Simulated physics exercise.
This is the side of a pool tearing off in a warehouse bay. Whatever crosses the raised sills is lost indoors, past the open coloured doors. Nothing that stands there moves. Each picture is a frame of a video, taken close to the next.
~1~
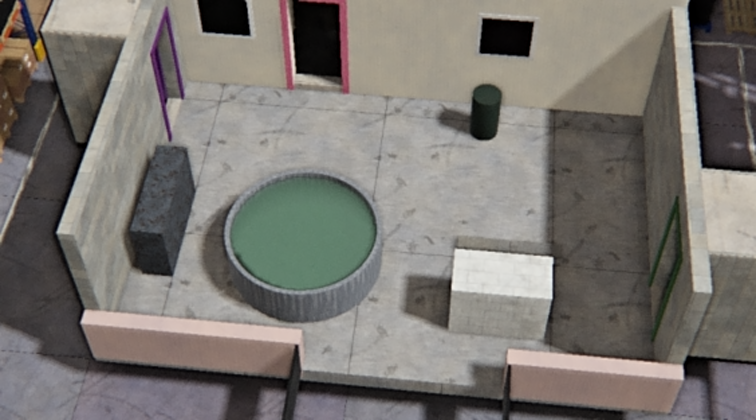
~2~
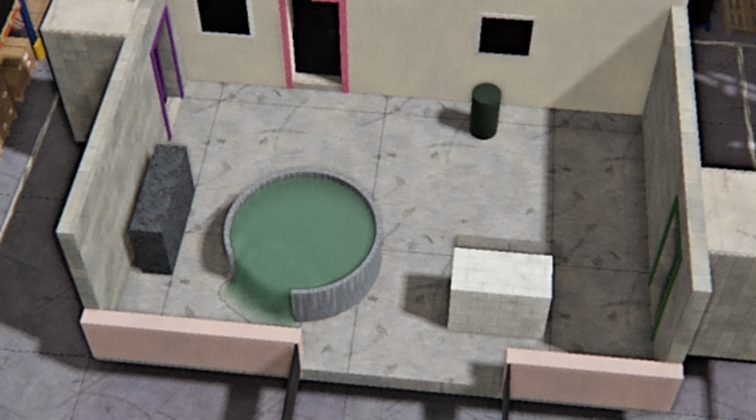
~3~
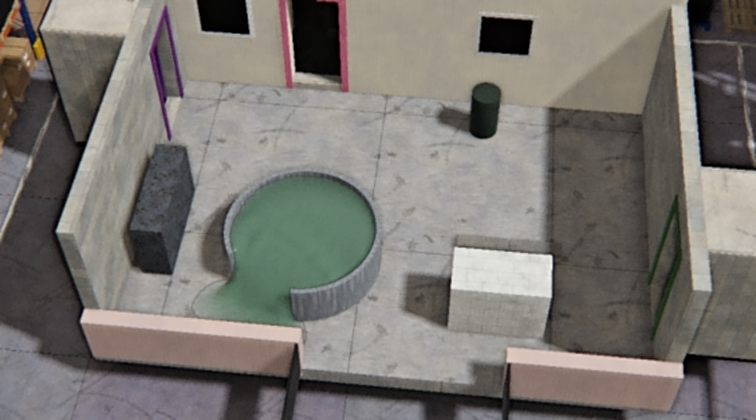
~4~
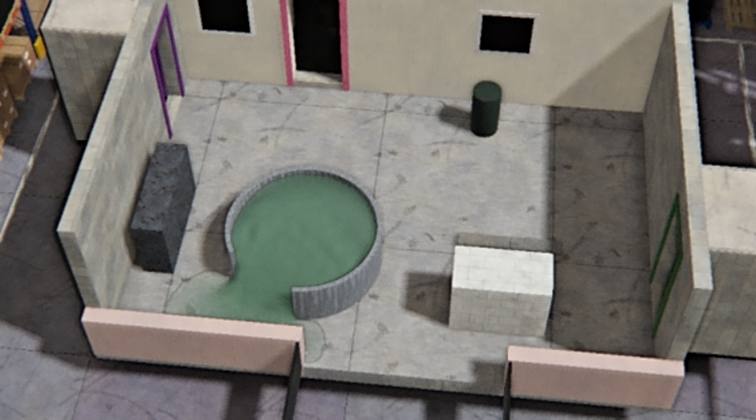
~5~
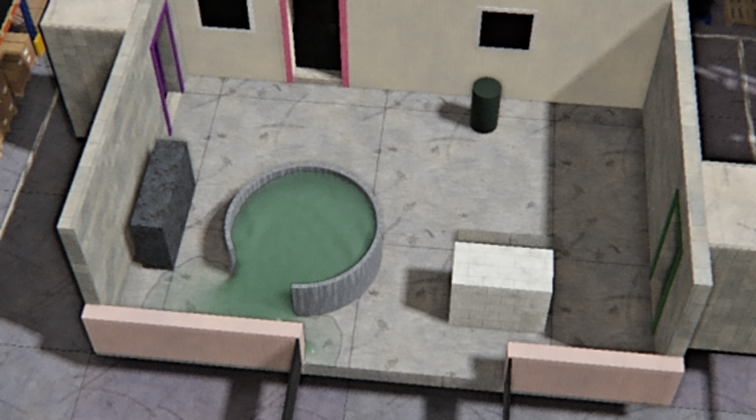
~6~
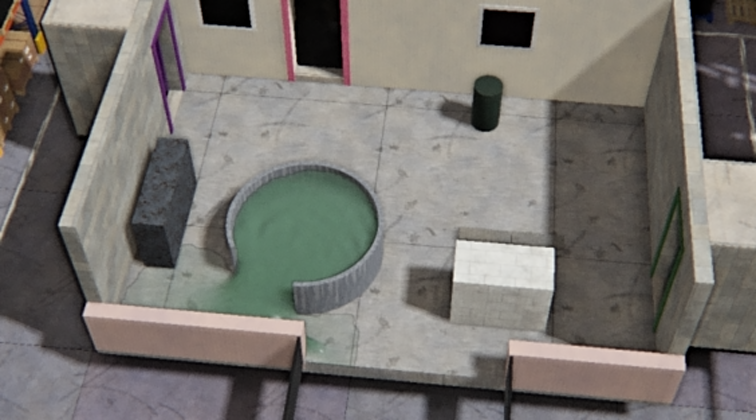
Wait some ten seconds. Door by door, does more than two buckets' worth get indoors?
At the end, the purple door will let through over two buckets; the green door will let through no more than two buckets; the pink door will let through no more than two buckets.
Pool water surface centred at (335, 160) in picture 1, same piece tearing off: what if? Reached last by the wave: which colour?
Last: The green-painted one.
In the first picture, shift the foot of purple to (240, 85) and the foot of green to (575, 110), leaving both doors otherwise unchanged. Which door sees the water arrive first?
That would be the purple one.
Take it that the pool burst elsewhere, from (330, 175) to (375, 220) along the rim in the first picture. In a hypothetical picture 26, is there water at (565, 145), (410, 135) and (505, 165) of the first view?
Submerged, submerged, submerged.
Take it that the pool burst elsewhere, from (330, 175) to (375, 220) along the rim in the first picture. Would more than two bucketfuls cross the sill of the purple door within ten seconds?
Result - purple overshoots.
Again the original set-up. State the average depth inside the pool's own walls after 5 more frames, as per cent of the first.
Roughly 66 %.
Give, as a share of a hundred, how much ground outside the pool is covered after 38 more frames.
It comes out near 70 percent.
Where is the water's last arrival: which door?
The green one.
A moment on, water covers 15 % of the floor; the purple door not reached, the green door not reached, the pink door not reached.
Next, water covers 25 % of the floor; the purple door wet at the sill, nothing in, the green door not reached, the pink door not reached.
Then, water covers 45 % of the floor; the purple door wet at the sill, nothing in, the green door not reached, the pink door wet at the sill, nothing in.
Later, water covers 70 % of the floor; the purple door under two buckets in, the green door wet at the sill, nothing in, the pink door wet at the sill, nothing in.
In the end, water covers 95 % of the floor; the purple door far over two buckets in, the green door wet at the sill, nothing in, the pink door wet at the sill, nothing in.
